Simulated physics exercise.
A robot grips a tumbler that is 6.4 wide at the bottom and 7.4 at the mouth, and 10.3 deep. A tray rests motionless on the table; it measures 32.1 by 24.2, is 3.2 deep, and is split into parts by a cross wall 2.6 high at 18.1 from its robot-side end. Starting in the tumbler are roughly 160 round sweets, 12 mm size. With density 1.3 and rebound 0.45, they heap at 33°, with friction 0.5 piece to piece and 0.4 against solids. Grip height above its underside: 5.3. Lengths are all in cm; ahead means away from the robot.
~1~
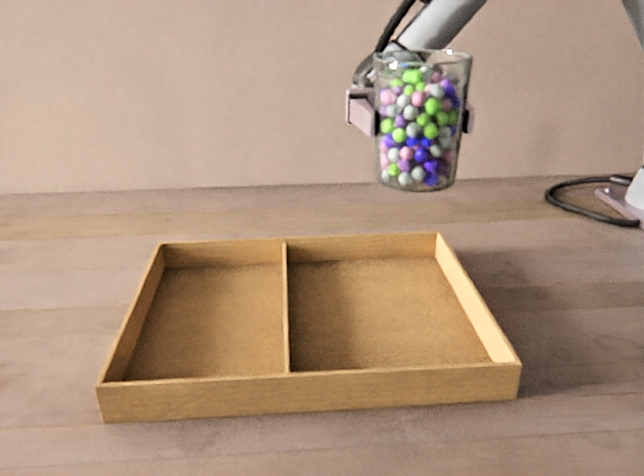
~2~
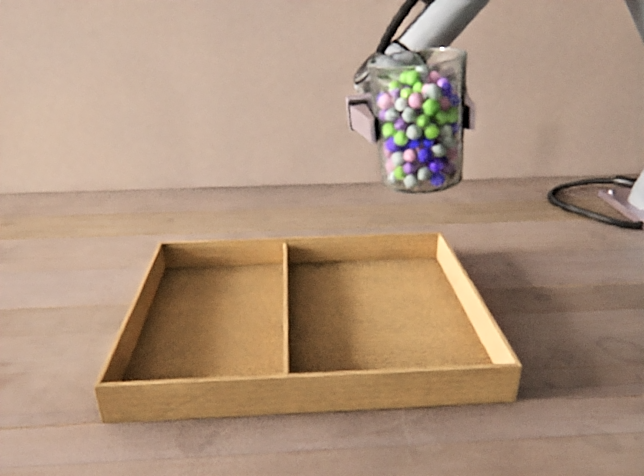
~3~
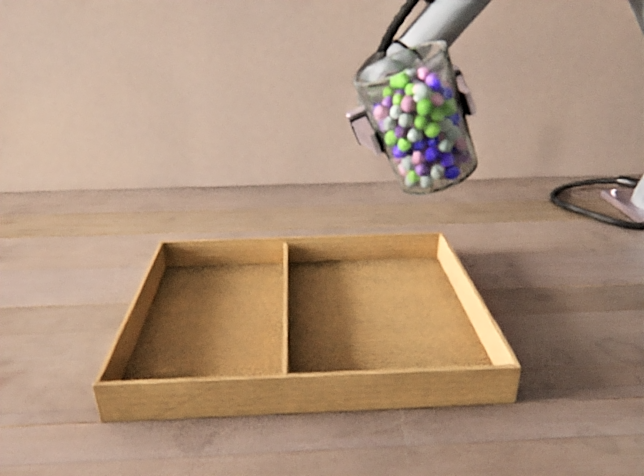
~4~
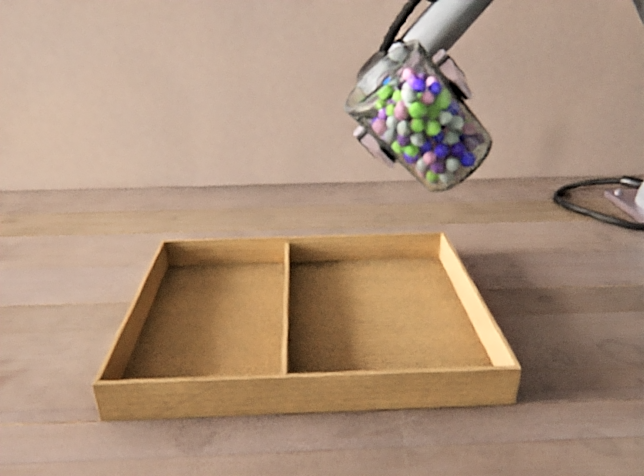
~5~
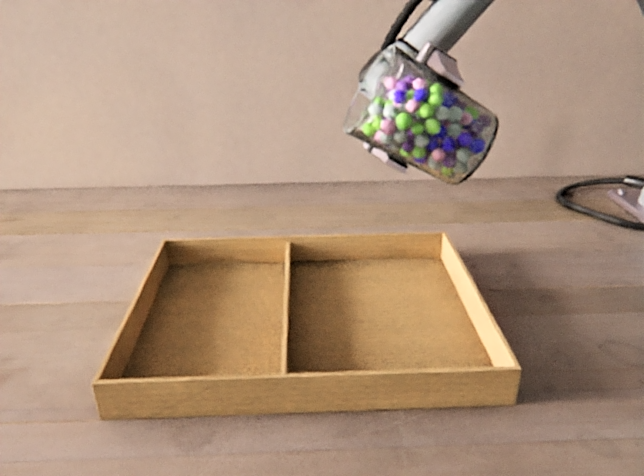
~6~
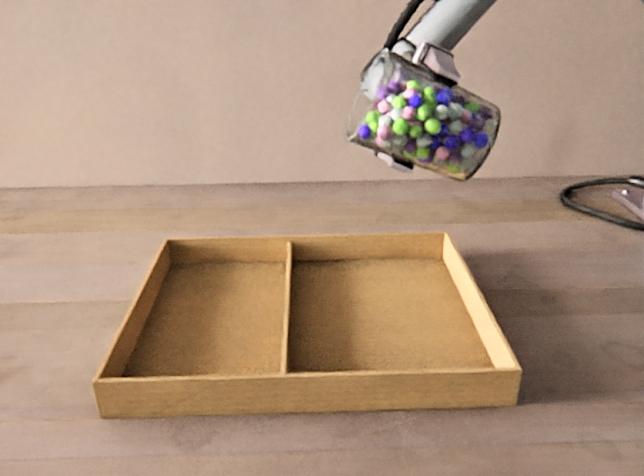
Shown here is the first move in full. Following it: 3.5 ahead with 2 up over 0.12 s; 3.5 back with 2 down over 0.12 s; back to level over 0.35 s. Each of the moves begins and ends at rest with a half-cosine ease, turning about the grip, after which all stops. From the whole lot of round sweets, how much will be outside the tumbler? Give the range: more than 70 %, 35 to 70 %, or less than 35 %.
The range is less than 35 %.
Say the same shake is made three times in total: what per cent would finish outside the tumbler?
It would be near 50 per cent.
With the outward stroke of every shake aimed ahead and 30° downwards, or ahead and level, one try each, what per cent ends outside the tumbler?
Near 10 and 15 percent respectively.
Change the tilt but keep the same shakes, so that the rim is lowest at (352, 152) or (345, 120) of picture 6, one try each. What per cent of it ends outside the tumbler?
First try about 50 per cent, second try about 15 per cent.
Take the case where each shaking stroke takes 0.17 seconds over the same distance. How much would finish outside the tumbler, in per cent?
That would give around 5 per cent.
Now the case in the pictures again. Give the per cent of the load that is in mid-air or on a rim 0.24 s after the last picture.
Some 14 percent.
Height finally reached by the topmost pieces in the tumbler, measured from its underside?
Around 9.0 cm up.
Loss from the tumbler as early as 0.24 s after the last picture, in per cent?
Around 15 percent at that moment.
Then, 0.24 s later, tilted 66° forward, highest piece 22 above the table; 141 in the tumbler, 23 in flight or on a rim.
Then, 0.47 s later, tilted 17° forward, highest piece 24 above the table; 124 in the tumbler, 23 in the robot-side part, 16 in the far-side part, 1 in flight or on a rim.
Then, 0.79 s later, level, highest piece 24 above the table; 124 in the tumbler, 24 in the robot-side part, 16 in the far-side part.
Then, 1.84 s later, level, highest piece 24 above the table; 124 in the tumbler, 24 in the robot-side part, 16 in the far-side part.
At rest, 124 in the tumbler, 24 in the robot-side part, 16 in the far-side part. That is 24 % outside the tumbler.
